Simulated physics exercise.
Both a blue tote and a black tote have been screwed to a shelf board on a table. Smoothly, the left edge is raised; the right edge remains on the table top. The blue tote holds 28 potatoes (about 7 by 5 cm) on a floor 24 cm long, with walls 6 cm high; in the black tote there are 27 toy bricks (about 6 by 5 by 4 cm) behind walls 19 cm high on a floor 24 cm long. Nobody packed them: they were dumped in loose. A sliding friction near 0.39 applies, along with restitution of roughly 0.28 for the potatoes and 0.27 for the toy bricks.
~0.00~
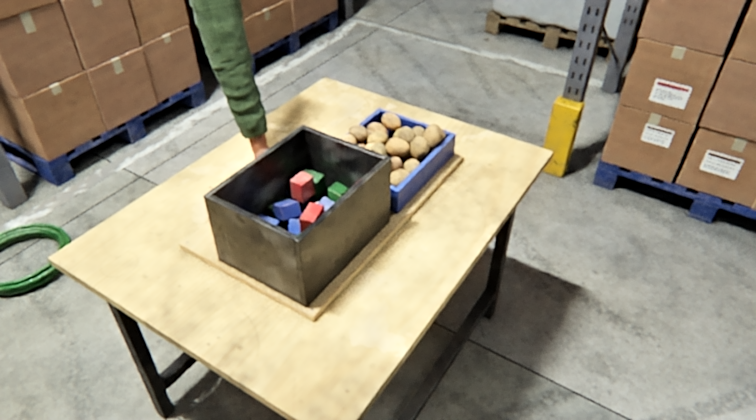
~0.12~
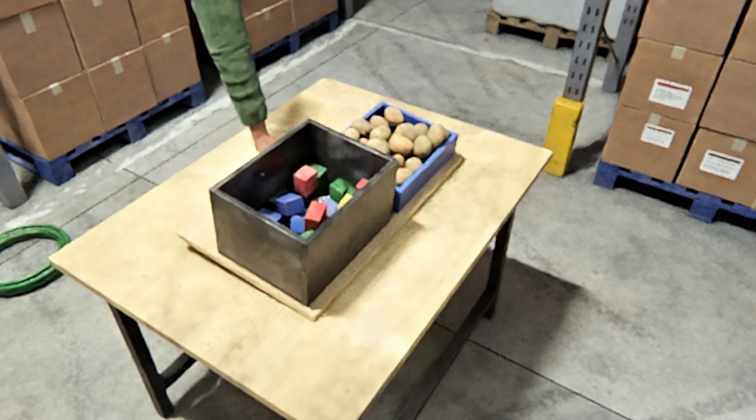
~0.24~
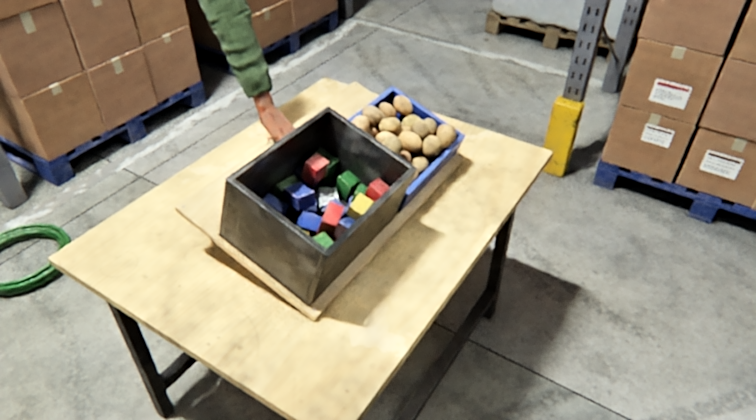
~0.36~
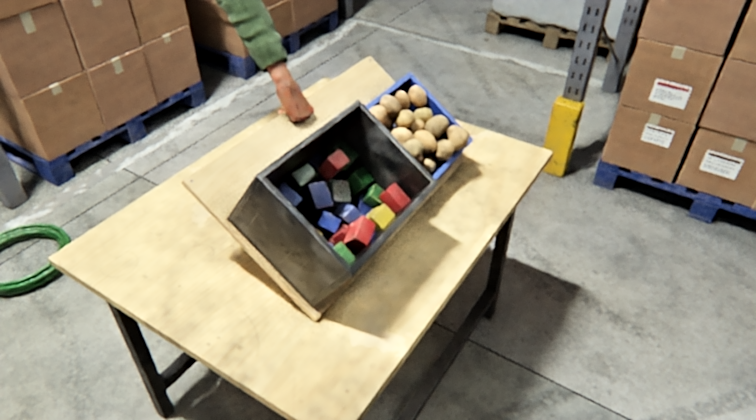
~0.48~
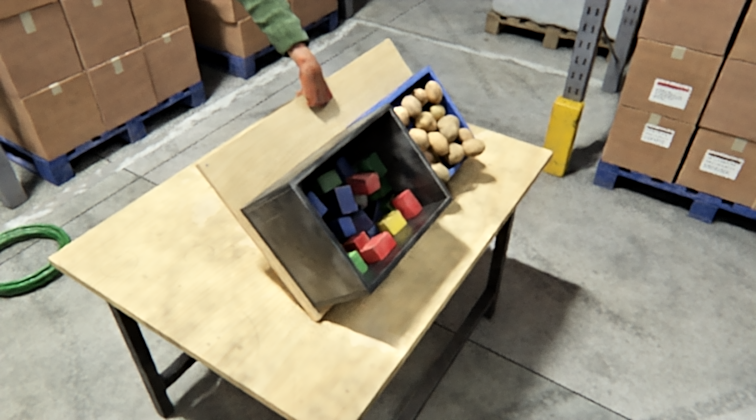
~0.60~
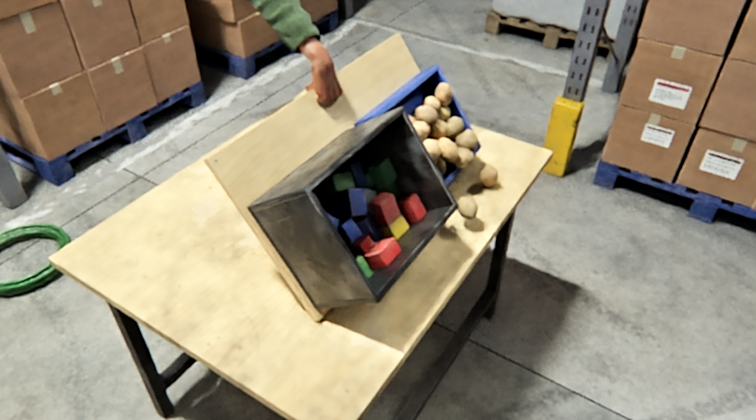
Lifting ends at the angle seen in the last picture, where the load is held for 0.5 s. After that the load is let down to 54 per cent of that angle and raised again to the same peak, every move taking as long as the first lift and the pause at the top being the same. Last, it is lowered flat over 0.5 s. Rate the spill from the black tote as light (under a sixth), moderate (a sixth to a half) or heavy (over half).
Light.
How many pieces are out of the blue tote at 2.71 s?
Blue tote - close to 12.
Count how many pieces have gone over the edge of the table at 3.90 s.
I'd put the number around 8.
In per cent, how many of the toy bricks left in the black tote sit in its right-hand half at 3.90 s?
Share in that half: Close to 70 %.
After 1.13 s, tilt 53°; 10 of 28 out of the blue tote and 0 of 27 out of the black tote.
After 1.79 s, tilt 30°; 11 of 28 out of the blue tote and 0 of 27 out of the black tote.
After 2.71 s, tilt 53°; 11 of 28 out of the blue tote and 0 of 27 out of the black tote.
Outcome (at 3.90 s), 11 of 28 out of the blue tote and 0 of 27 out of the black tote. Asked share, 0 of 27, 0 per cent.
